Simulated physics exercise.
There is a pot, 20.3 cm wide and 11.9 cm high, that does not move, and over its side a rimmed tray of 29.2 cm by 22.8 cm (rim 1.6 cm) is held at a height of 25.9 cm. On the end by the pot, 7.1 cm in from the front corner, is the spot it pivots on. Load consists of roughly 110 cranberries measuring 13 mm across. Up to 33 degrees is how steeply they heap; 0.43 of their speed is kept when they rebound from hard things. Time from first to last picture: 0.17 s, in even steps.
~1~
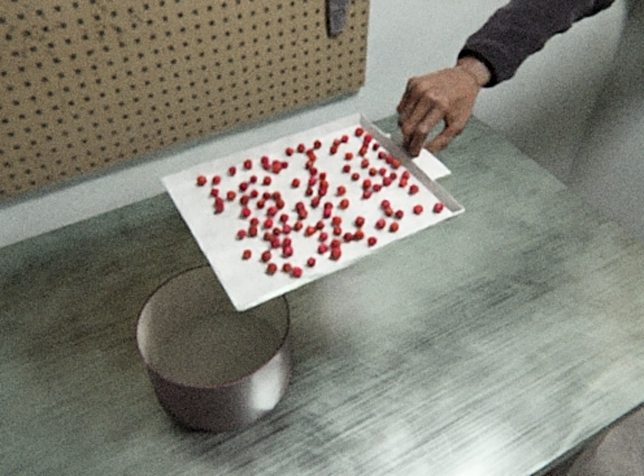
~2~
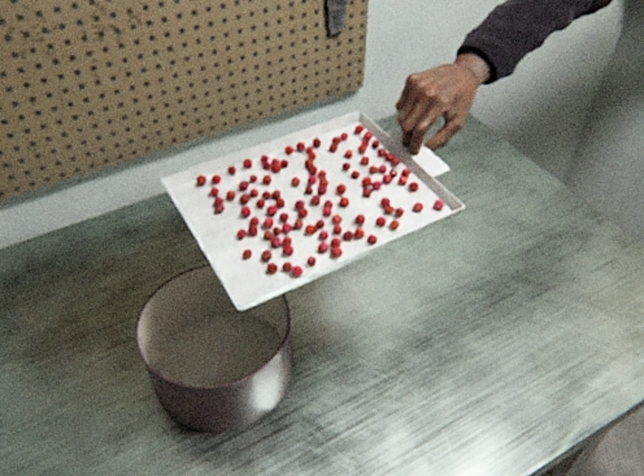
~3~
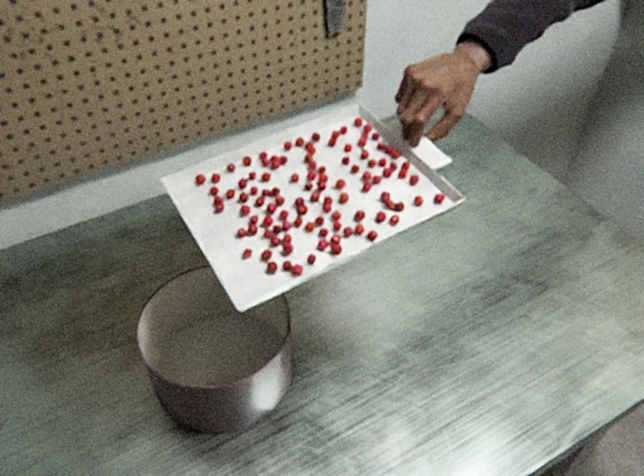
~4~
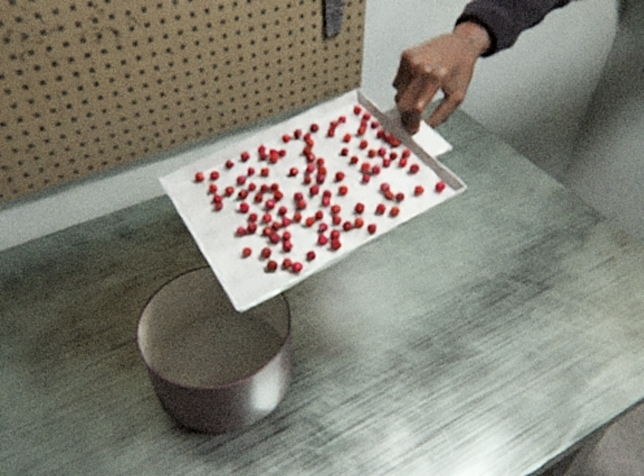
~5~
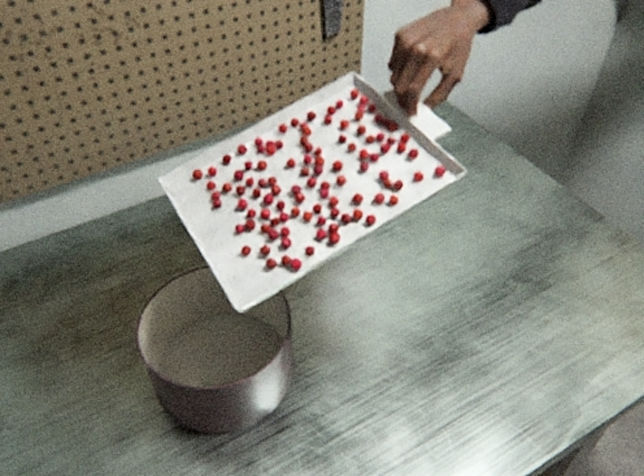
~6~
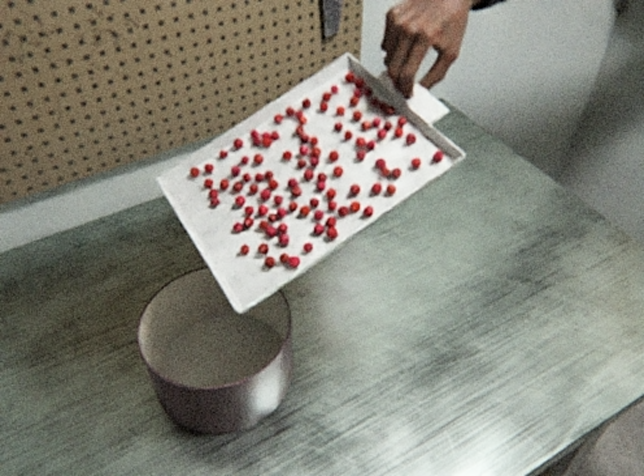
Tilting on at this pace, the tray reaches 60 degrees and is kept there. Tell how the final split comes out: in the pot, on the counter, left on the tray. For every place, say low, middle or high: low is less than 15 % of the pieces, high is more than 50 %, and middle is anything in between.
Here is the split: Pot: Middle; counter: Middle; tray: Middle.
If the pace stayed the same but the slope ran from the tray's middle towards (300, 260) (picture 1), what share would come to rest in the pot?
Roughly 0 percent of them.
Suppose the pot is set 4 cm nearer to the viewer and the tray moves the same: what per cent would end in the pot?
About 30 %.
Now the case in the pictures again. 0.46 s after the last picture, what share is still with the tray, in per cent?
It's roughly 55 percent.
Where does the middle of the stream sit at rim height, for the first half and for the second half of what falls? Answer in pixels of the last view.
Earlier half at about (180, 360), later half at about (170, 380) in pixels.
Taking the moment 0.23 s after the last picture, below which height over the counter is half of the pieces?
Some 34 cm.
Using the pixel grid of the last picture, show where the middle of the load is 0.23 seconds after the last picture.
Estimated load position: Around (242, 182).
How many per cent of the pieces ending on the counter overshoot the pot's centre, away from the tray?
Near 100 in a hundred.
Then, 0.14 s after the last picture, tilt 42 degrees; the tray holds 100 %, the pot 0 %.
Then, 0.23 s after the last picture, tilt 56 degrees; the tray holds 100 %, the pot 0 %.
Then, 0.46 s after the last picture, tilt 60 degrees; the tray holds 55 %, the pot 0 %.
In the end, pot 25 %, counter 40 %, tray 40 %.
